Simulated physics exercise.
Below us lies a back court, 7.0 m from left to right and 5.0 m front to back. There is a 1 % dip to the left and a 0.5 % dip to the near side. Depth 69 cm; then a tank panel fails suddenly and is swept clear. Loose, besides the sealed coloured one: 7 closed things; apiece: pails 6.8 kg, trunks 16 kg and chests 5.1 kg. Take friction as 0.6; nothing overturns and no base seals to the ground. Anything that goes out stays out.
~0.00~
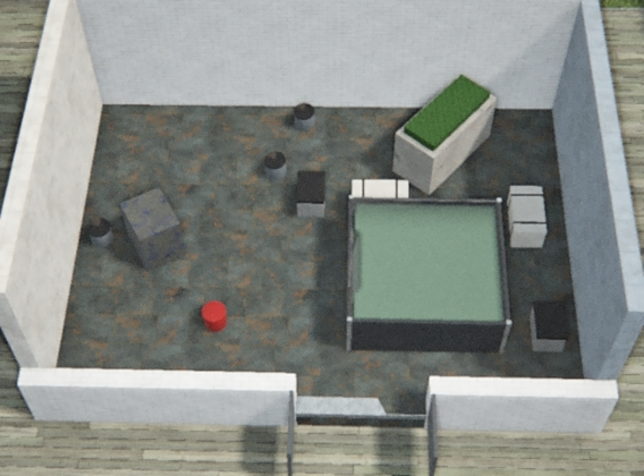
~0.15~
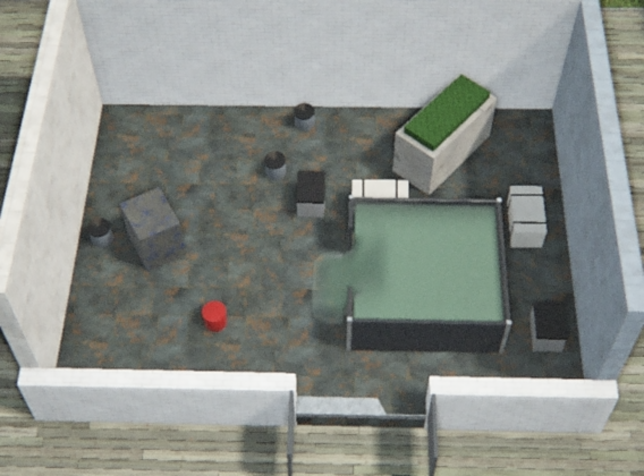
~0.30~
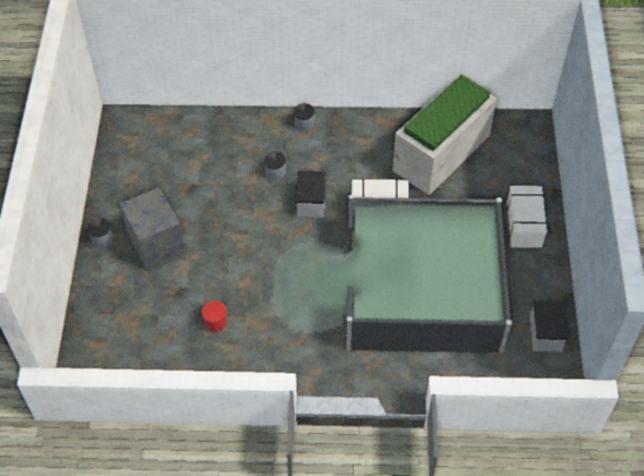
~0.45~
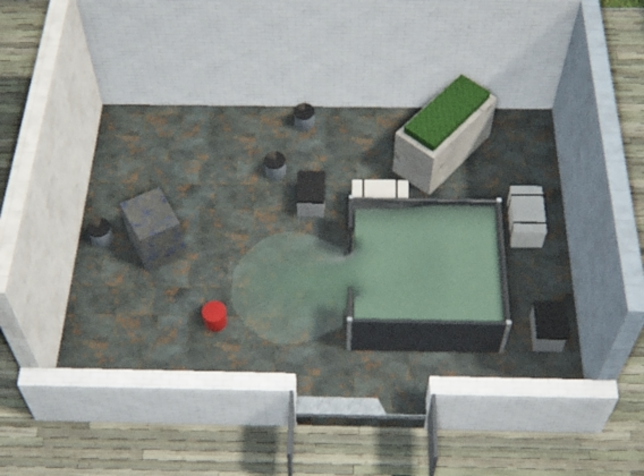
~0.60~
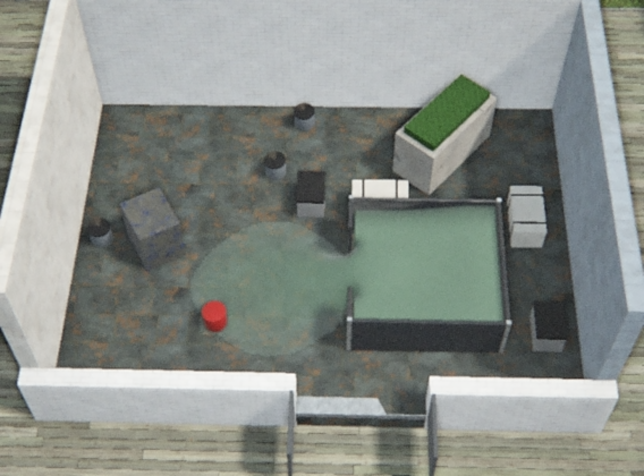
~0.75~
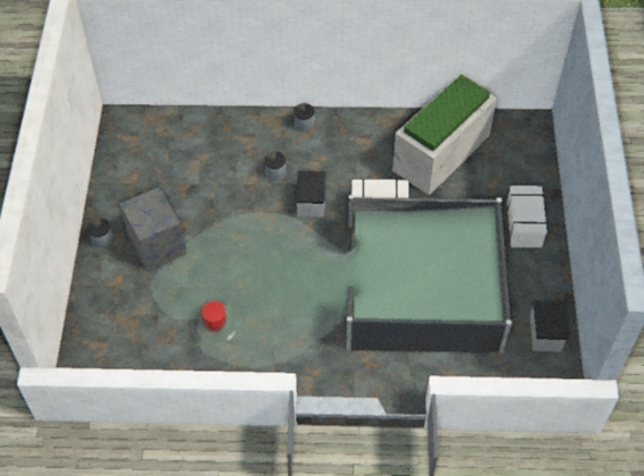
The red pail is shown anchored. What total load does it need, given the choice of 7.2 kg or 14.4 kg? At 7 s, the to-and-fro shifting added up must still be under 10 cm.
Most likely both picks fail.
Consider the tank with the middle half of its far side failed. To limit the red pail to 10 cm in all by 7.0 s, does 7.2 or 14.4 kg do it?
Then, in short, the smaller is plenty.
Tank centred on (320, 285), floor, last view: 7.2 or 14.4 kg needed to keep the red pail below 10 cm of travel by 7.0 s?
Then the outcome is clear: Not even the heavier works.
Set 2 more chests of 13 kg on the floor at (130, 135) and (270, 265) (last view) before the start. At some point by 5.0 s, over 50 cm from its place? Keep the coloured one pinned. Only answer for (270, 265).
It is more.
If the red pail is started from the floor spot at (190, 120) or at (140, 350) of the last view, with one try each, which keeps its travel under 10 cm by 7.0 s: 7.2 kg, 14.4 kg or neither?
In turn: Neither holds; neither holds.
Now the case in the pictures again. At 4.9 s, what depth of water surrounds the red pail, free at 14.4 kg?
Depth: Approx. 16 cm.
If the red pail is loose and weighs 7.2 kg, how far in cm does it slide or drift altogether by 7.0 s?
All together it comes to about 450 cm.
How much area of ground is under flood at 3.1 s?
At that time the wet patch spans about 20 m2.
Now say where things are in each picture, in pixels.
In the first picture, the red pail at (214, 311) rests on the ground; 3.8 m2 under water; 0 of 8 have shifted.
In the second picture, the red pail at (214, 311), on the bottom; water covers 4.3 m2; 0 of 8 have shifted.
In the third picture, the red pail at (214, 311), on the bottom; water covers 5.2 m2; 0 of 8 have shifted.
In the fourth picture, the red pail at (214, 311) rests on the ground; water covers 6.2 m2; 0 of 8 have shifted.
In the fifth picture, the red pail at (214, 311) rests on the ground; 7.3 m2 under water; 0 of 8 have shifted.
In the sixth picture, the red pail at (214, 311) rests on the ground; 8.6 m2 under water; 0 of 8 have shifted.
After 1.4 s the red pail would be 108 cm from its start with 7.2 kg and 66 cm from its start with 14.4 kg; 8 cm of water round it then.
After 3.1 s the red pail would be 171 cm from its start with 7.2 kg and 116 cm from its start with 14.4 kg; 24 cm of water round it then.
After 4.9 s the red pail would be 185 cm from its start with 7.2 kg and 138 cm from its start with 14.4 kg; 16 cm of water round it then.
After 7.0 s the red pail would be 248 cm from its start with 7.2 kg and 161 cm from its start with 14.4 kg; 15 cm of water round it then.
